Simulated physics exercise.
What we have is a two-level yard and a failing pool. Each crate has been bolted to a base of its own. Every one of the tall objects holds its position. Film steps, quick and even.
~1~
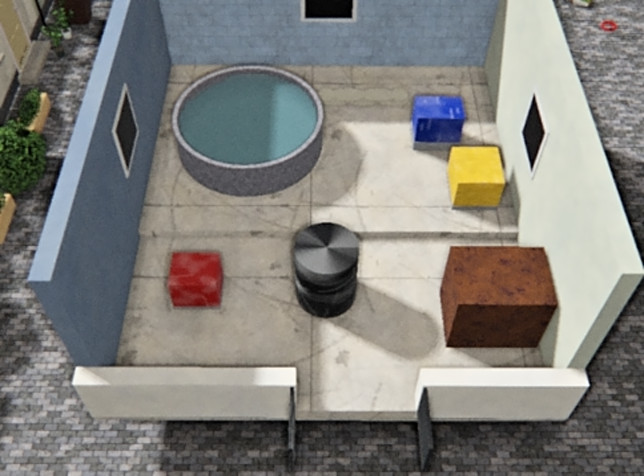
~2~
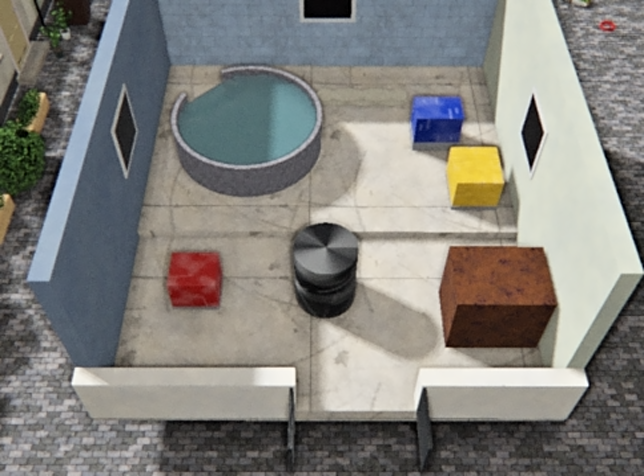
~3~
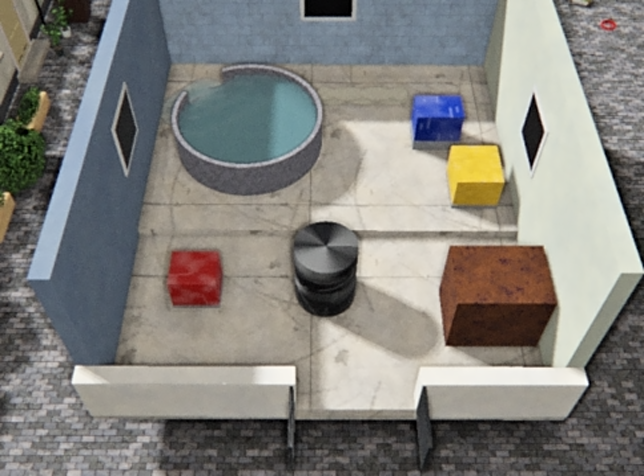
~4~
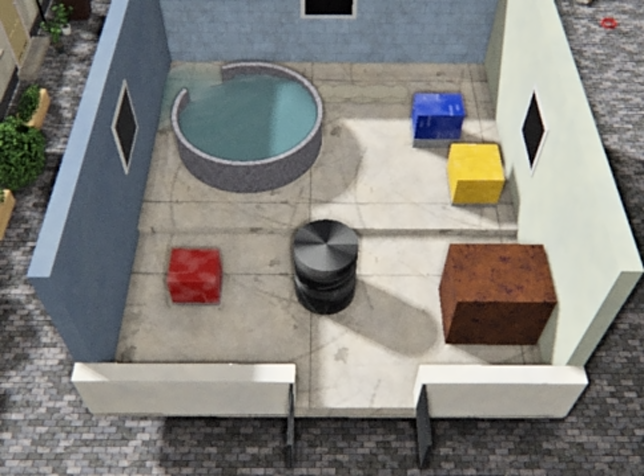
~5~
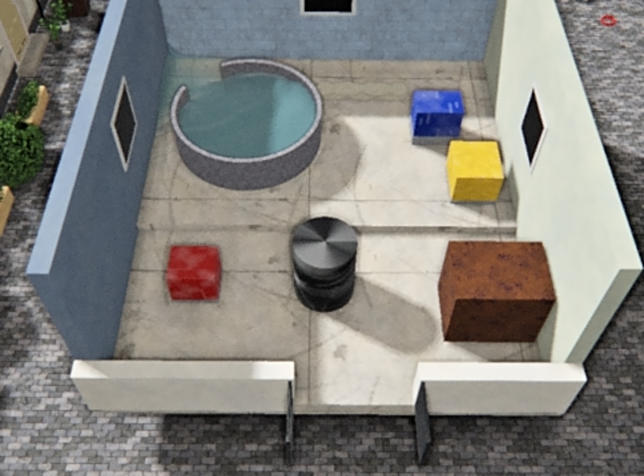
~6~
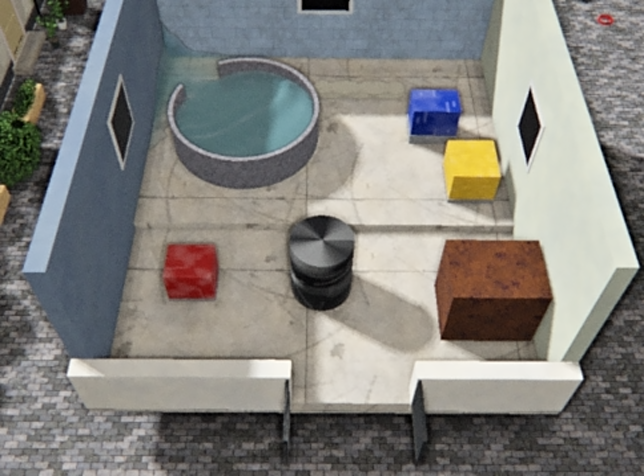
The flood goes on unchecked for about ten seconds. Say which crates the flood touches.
As I see it, yellow crate: Doused; blue crate: Clear; red crate: Doused.
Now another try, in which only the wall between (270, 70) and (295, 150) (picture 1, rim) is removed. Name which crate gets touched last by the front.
Last: The red one.
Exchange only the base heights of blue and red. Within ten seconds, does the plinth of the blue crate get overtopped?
The blue crate gets flooded.
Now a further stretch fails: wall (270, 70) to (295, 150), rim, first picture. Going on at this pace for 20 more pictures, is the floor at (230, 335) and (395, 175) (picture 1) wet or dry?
Untouched, then submerged.
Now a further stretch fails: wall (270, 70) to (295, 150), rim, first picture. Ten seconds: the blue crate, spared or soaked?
As it turns out, the blue one is swamped.
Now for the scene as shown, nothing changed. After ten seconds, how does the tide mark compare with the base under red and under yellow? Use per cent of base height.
Respectively 190 % and 240 %.
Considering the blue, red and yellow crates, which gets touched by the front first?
The one in red it is.
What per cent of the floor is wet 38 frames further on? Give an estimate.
My estimate is near 70 per cent.
A moment on, water covers 10 % of the floor; the yellow crate not reached, the blue crate not reached, the red crate not reached.
Next, water covers 20 % of the floor; the yellow crate not reached, the blue crate not reached, the red crate not reached.
Then, water covers 40 % of the floor; the yellow crate not reached, the blue crate water round its plinth, the red crate water round its plinth.
Later, water covers 70 % of the floor; the yellow crate water round its plinth, the blue crate water round its plinth, the red crate water round its plinth.
In the end, water covers 90 % of the floor; the yellow crate was topped, the blue crate stayed above the water, the red crate was topped.
